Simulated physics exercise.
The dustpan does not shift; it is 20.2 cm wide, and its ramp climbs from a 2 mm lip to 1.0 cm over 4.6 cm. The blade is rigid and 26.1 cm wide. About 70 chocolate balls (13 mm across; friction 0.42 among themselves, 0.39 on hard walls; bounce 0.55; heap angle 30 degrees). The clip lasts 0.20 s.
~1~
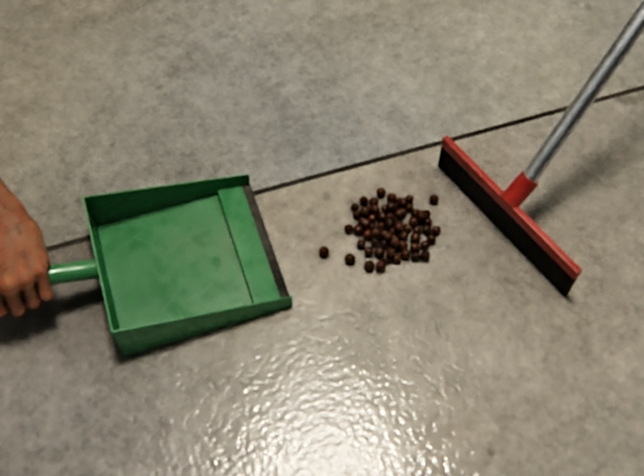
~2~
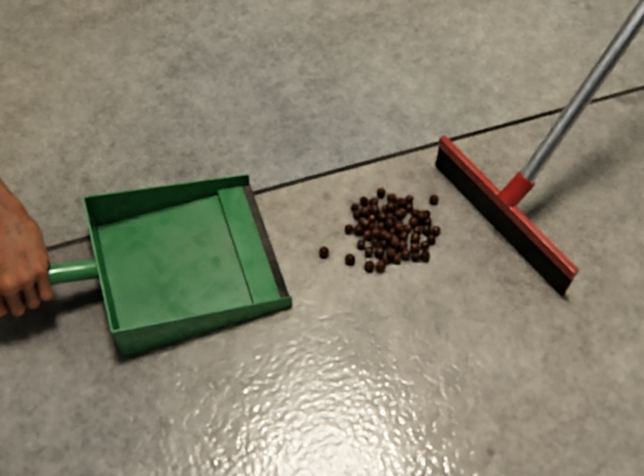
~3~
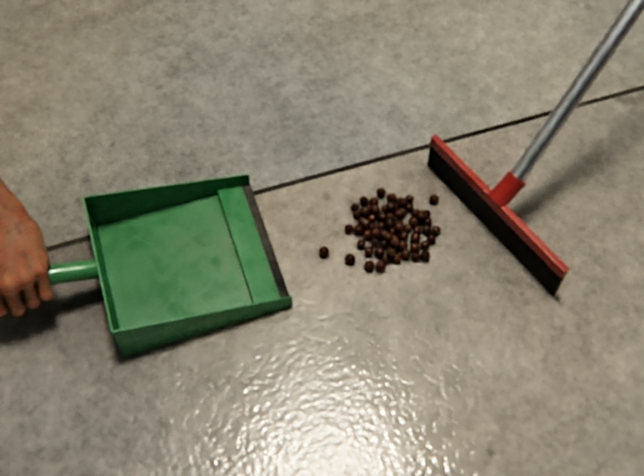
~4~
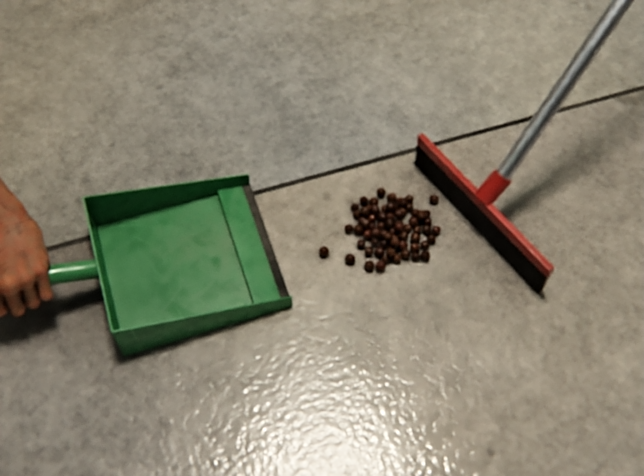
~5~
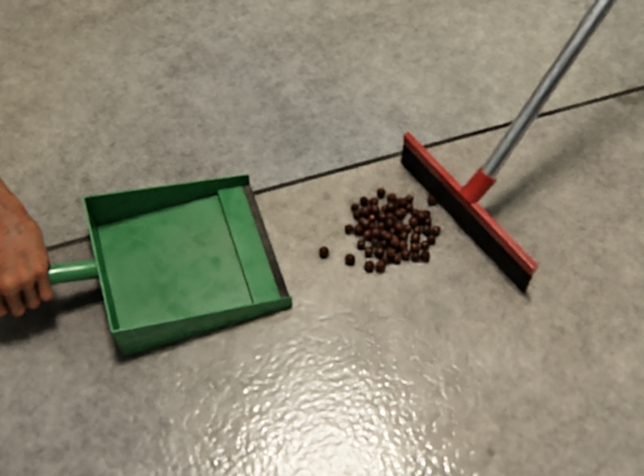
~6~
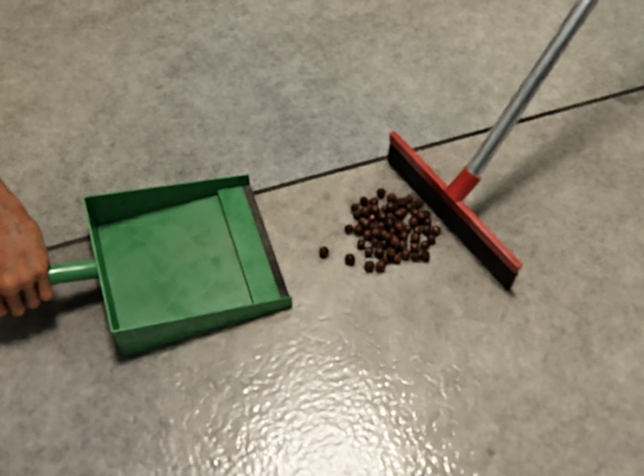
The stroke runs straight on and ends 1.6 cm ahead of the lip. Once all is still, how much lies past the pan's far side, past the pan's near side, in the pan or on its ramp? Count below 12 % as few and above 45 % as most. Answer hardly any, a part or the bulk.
Far side: Hardly any, near side: A part, pan: Hardly any.
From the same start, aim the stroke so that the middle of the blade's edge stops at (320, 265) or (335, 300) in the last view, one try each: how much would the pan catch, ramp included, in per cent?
About 15 and 20 per cent.
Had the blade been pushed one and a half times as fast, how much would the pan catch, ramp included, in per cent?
In that case some 15 per cent.
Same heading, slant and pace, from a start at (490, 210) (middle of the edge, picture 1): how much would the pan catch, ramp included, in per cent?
Some 5 per cent.
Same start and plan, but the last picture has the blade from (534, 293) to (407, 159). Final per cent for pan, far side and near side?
Pan 20, far 0, near 30.
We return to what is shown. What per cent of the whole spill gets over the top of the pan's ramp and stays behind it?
Some 0 per cent.
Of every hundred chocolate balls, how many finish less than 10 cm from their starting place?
Some 15 per cent.
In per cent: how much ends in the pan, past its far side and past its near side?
Far side 0, near side 20, pan 5.
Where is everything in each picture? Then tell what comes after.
In the first picture, blade from (575, 274) to (446, 144), moved 0.0 cm, 0 of the pieces shifted so far; middle of the pieces at (393, 232); pan at (177, 269).
In the second picture, blade from (572, 274) to (443, 143), moved 0.4 cm, 0 of the pieces shifted so far; middle of the pieces at (393, 232).
In the third picture, blade from (563, 273) to (434, 142), moved 1.6 cm, 0 of the pieces shifted so far; middle of the pieces at (393, 232).
In the fourth picture, blade from (548, 271) to (421, 141), moved 3.4 cm, 0 of the pieces shifted so far; middle of the pieces at (393, 232).
In the fifth picture, blade from (532, 270) to (407, 140), moved 5.4 cm, 0 of the pieces shifted so far; middle of the pieces at (393, 232).
In the sixth picture, blade from (516, 268) to (393, 139), moved 7.3 cm, 1 of the pieces shifted so far; middle of the pieces at (393, 232); pan at (177, 269).
Then, 0.21 s after the last picture, middle of the blade 15 cm from the lip; 0 % over the lip, far side 0 %, near side 5 %.
Then, 0.35 s after the last picture, middle of the blade 9 cm from the lip; 0 % over the lip, far side 0 %, near side 10 %.
Then, 0.62 s after the last picture, middle of the blade 5 cm from the lip; 5 % over the lip, far side 0 %, near side 20 %.
In the end, far side 0 %, near side 20 %, pan 5 %, in front of the lip or behind the blade 75 %.
